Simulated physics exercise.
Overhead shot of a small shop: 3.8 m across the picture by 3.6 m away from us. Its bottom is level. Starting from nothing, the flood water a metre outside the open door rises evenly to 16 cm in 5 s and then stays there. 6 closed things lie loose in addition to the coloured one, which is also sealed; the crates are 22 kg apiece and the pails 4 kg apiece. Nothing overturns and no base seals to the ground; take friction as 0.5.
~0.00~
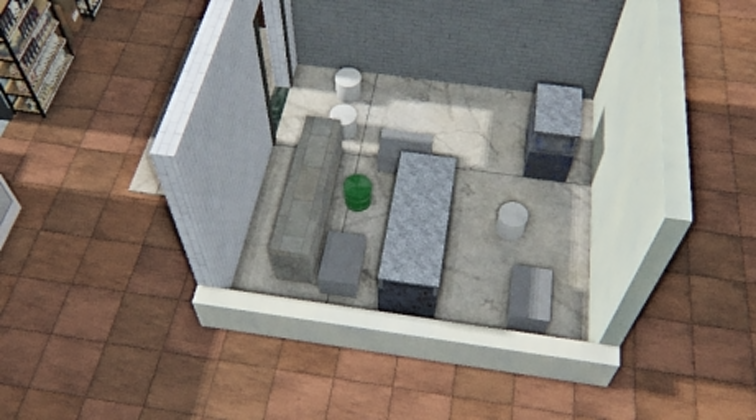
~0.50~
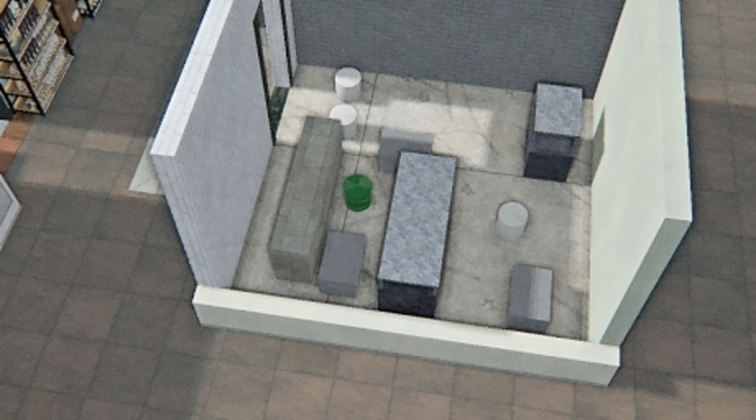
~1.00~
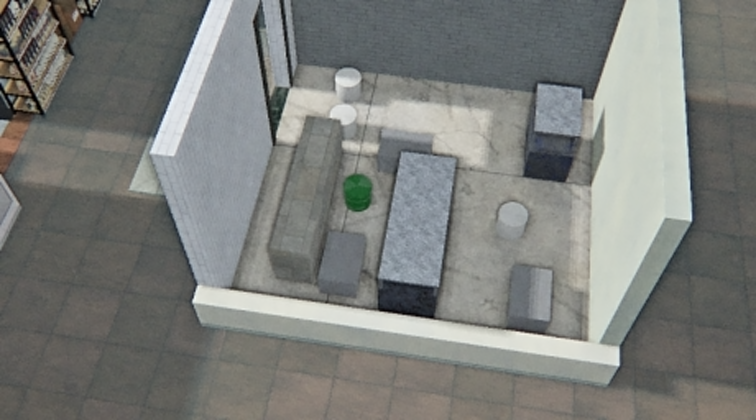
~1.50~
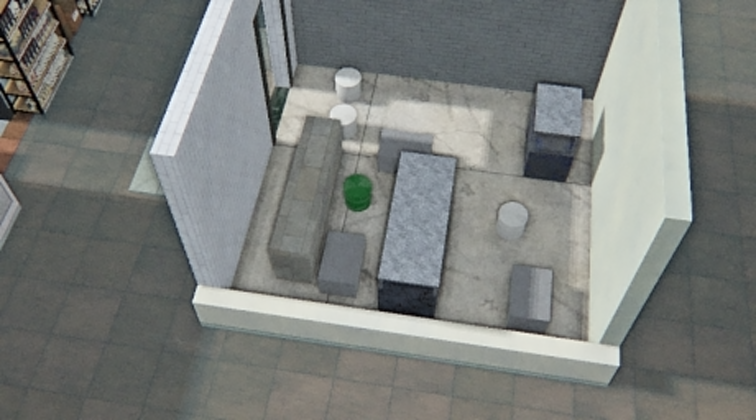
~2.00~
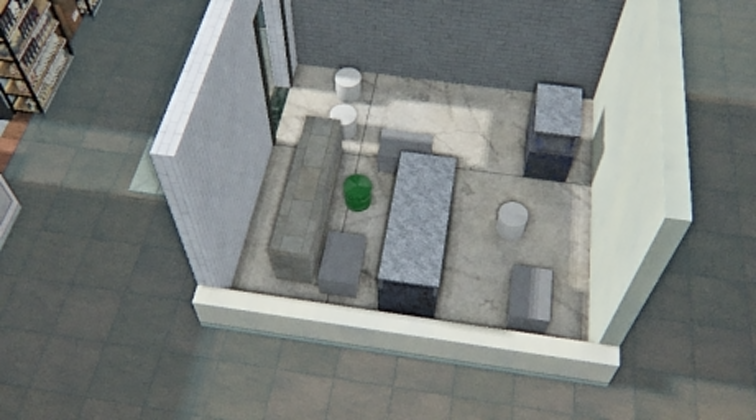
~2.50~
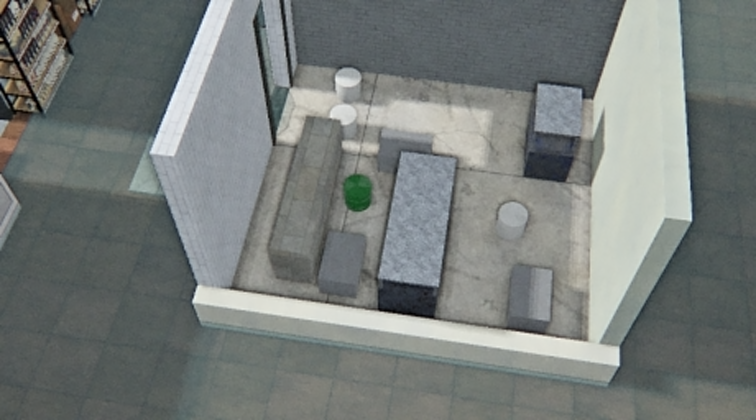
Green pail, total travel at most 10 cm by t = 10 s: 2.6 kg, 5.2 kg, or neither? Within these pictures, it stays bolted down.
Just the heavier is sufficient.
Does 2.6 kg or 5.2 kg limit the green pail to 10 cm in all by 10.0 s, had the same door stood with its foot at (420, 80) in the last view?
So only the heavy mass does it.
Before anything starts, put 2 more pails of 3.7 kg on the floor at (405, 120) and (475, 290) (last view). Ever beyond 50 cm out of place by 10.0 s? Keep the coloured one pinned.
In order: Above the mark, within the mark.
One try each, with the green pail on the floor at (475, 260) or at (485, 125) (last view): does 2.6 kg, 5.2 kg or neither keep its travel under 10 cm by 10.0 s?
First try, the lighter option suffices; second try, both options fail.
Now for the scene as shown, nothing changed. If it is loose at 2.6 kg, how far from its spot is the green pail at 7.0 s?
I'd put it at about 30 cm.
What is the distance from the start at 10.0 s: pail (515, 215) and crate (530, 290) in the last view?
In turn: 0 cm, 0 cm.
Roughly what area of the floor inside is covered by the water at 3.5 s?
At that time the wet patch spans about 1.0 m2.
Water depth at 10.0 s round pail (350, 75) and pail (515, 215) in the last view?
Depths: Near 9 cm, then near 3 cm.
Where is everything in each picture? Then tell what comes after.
In the first frame, the green pail at (358, 186) rests on the ground; water covers 0.0 m2; 0 of 7 have shifted.
In the second frame, the green pail at (358, 186), on the bottom; 0.0 m2 under water; 0 of 7 have shifted.
In the third frame, the green pail at (358, 186) rests on the ground; water covers 0.0 m2; 0 of 7 have shifted.
In the fourth frame, the green pail at (358, 186) rests on the ground; 0.0 m2 under water; 0 of 7 have shifted.
In the fifth frame, the green pail at (358, 186), on the bottom; 0.0 m2 under water; 0 of 7 have shifted.
In the sixth frame, the green pail at (358, 186), on the bottom; 0.0 m2 under water; 0 of 7 have shifted.
After 3.5 s the green pail would be 0 cm from its start with 2.6 kg and 0 cm from its start with 5.2 kg; 0 cm of water round it then.
After 4.5 s the green pail would be 0 cm from its start with 2.6 kg and 0 cm from its start with 5.2 kg; 0 cm of water round it then.
After 7.0 s the green pail would be 26 cm from its start with 2.6 kg and 0 cm from its start with 5.2 kg; 3 cm of water round it then.
After 10.0 s the green pail would be 60 cm from its start with 2.6 kg and 0 cm from its start with 5.2 kg; 4 cm of water round it then.
